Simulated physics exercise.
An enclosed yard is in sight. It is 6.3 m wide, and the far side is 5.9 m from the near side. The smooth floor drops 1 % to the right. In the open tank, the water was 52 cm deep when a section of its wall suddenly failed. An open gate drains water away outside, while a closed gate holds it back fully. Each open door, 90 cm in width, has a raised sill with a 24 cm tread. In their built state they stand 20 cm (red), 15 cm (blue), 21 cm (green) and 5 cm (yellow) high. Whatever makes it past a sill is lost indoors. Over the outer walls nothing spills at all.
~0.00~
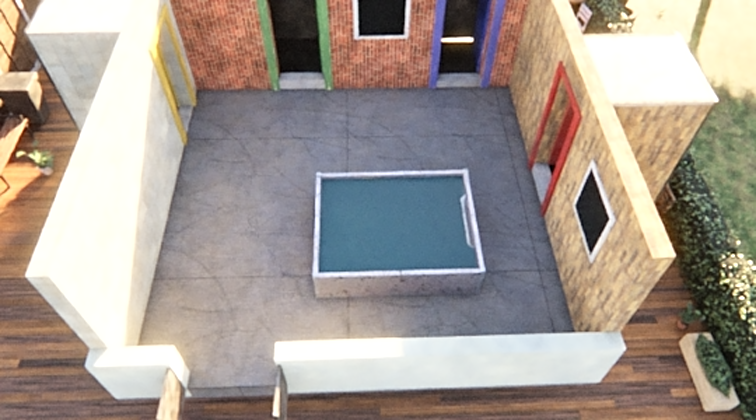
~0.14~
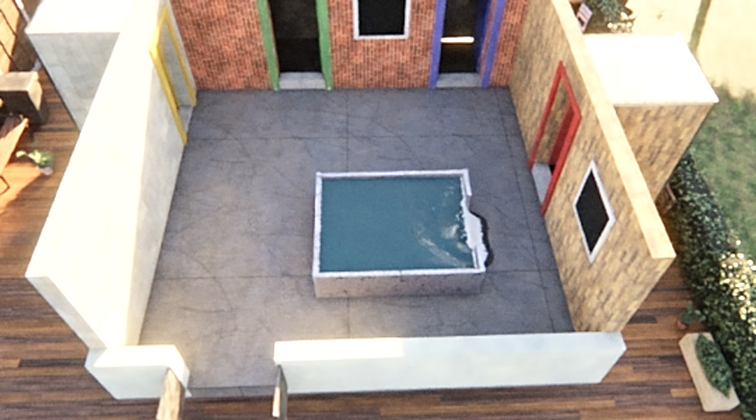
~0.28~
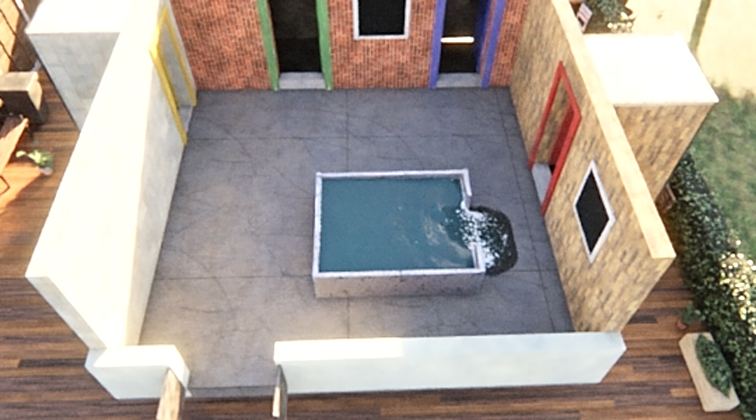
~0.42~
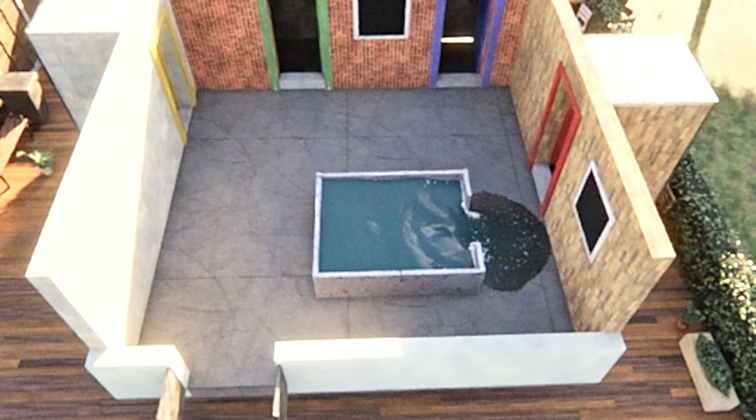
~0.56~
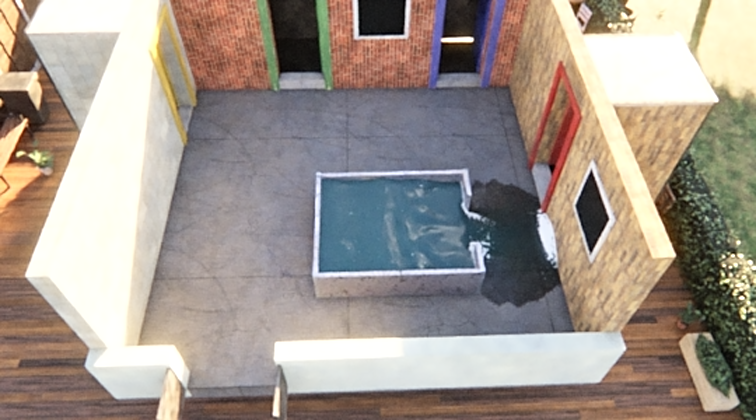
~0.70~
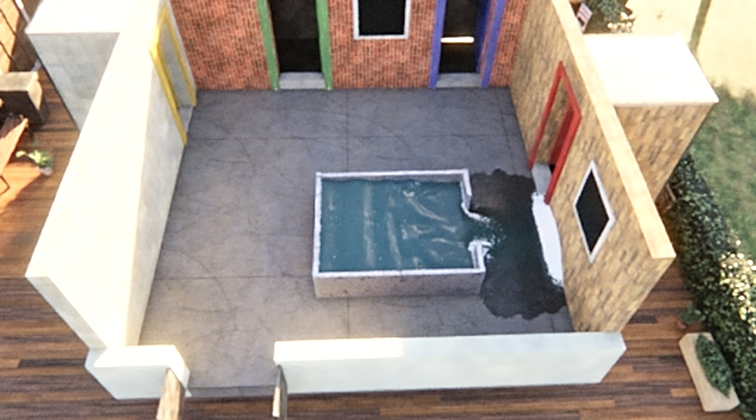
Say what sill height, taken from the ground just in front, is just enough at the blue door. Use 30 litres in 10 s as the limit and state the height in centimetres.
I would put it at 11 cm.
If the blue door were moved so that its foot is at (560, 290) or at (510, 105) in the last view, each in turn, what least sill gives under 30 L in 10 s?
Minimums: About 17 cm and 10.0 cm.
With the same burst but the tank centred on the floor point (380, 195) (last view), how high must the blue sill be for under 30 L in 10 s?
Roughly 11.0 centimetres.
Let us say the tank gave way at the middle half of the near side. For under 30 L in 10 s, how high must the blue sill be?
It should stand roughly 9.0 cm high.
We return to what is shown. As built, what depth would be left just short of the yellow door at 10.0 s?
The depth there is around 6.5 cm.
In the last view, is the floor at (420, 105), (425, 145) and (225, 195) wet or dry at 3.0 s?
1: Awash; 2: Awash; 3: Unwetted.
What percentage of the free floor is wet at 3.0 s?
The wet part is about 35 per cent.
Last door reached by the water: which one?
Last: Yellow.
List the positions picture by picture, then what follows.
The first picture shows still water, 52 cm deep, in the open tank at (395, 223); the blue door at (464, 46) is dry.
In the second picture, the front is at (489, 258), 0.3 m from the gap at (468, 234); 0.2 m2 of floor is wet, 52 cm left at the back.
In the third picture, the gap is at (468, 235), the front 0.7 m out at (511, 257); the back of the open tank holds 52 cm.
In the fourth picture, the front is at (544, 241), 1.3 m from the gap at (468, 235); 1.6 m2 of floor is wet, 52 cm left at the back.
In the fifth picture, the front is at (538, 204), 1.4 m from the gap at (468, 234); 2.2 m2 of floor is wet, 52 cm left at the back.
In the sixth picture, water pours out at (468, 234) and has run 1.5 m, to (533, 185); about 6 cm deep outside, 49 cm at the back; 2.7 m in a straight line remain to the blue door at (464, 46).
After 1.4 s water covers 10 % of the floor, deepest (35 cm) near (542, 244); it has not reached the blue door.
After 3.0 s water covers 35 % of the floor, deepest (30 cm) near (571, 360); 17 cm at the blue door, 0 litres in over its 15 cm sill.
After 10.0 s water covers 95 % of the floor, deepest (12 cm) near (571, 360); 8 cm at the blue door, 4 litres in over its 15 cm sill.
At the blue door as built, the water arrived by 2.2 s and peaked near 17 cm at 3.0 s.
Run again over the same 10 s with other heights there, 60 litres in over 9 cm, 20 litres over 12 cm. The limit of 30 litres is kept from about 11 cm up.
